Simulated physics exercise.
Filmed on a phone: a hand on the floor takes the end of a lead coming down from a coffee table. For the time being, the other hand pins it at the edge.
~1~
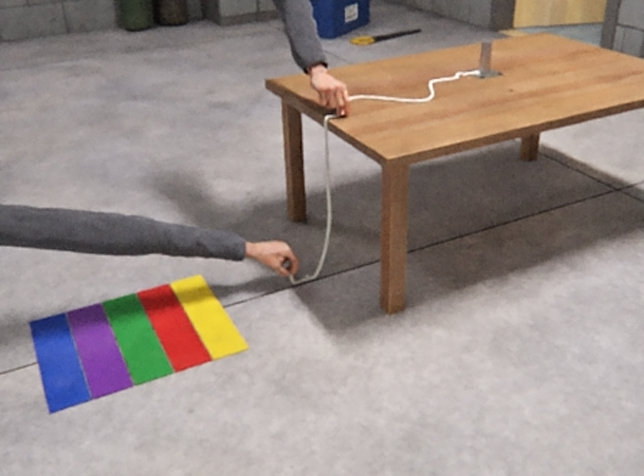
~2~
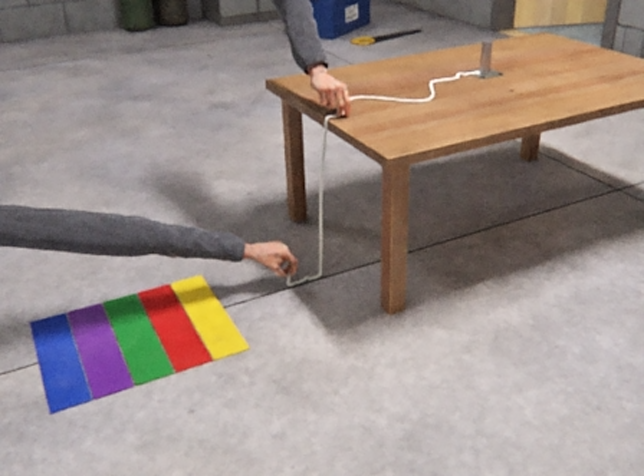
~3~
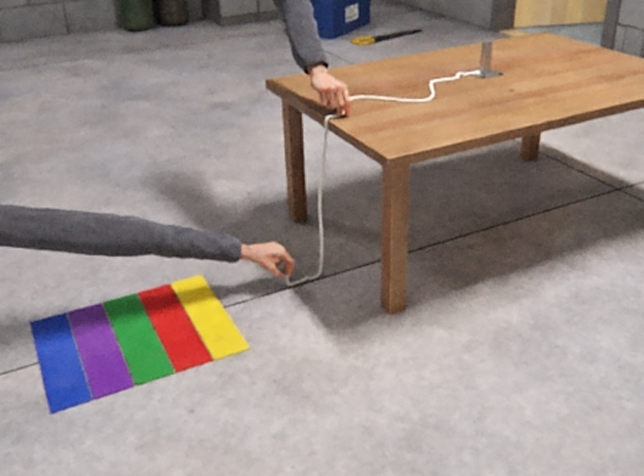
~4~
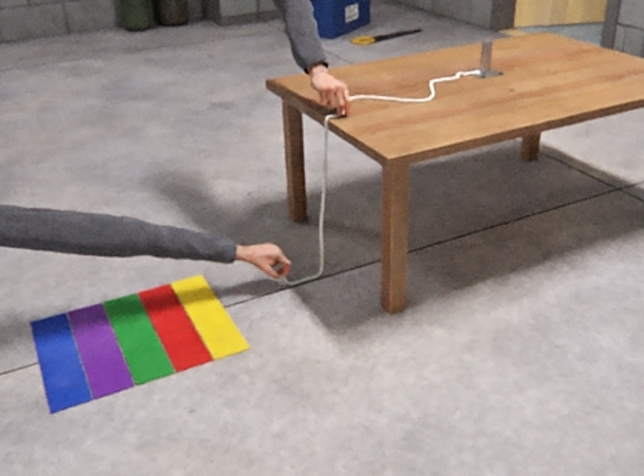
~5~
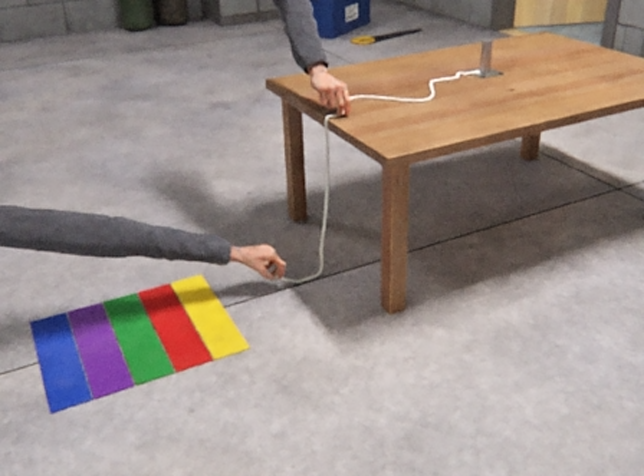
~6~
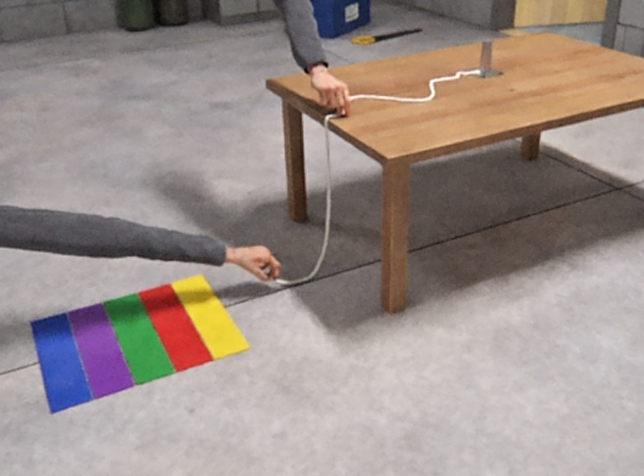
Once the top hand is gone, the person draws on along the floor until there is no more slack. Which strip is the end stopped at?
Stopped at purple.
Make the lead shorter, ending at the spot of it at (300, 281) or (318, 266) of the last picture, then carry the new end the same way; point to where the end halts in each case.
It ends up at (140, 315) the first time and at (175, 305) the second.
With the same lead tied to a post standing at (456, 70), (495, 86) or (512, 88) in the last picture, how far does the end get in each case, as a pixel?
About (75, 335), (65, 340) and (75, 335).
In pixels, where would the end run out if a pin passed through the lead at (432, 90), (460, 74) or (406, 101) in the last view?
In order: (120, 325), then (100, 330), then (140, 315).
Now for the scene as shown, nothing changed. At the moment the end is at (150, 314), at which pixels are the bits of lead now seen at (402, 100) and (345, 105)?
They sit at (365, 104) and (317, 142), in that order.
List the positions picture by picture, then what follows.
In the first frame, end (290, 273); yellow (223, 339); red (186, 350); green (148, 362); purple (108, 375); blue (66, 388).
In the second frame, end (289, 274); lead through (456, 78) (433, 95) (368, 98) (336, 116) (321, 189) (321, 255).
In the third frame, end (286, 275).
In the fourth frame, end (281, 276); lead through (456, 78) (433, 95) (368, 98) (336, 116) (324, 188) (322, 254).
In the fifth frame, end (276, 277).
In the sixth frame, end (272, 279); lead through (457, 77) (433, 95) (368, 98) (337, 116) (329, 187) (323, 254).
Early on, end near (150, 314); over green.
Midway, end near (115, 324); over green.
At the end of the slack, end near (93, 331); over purple. The purple one.
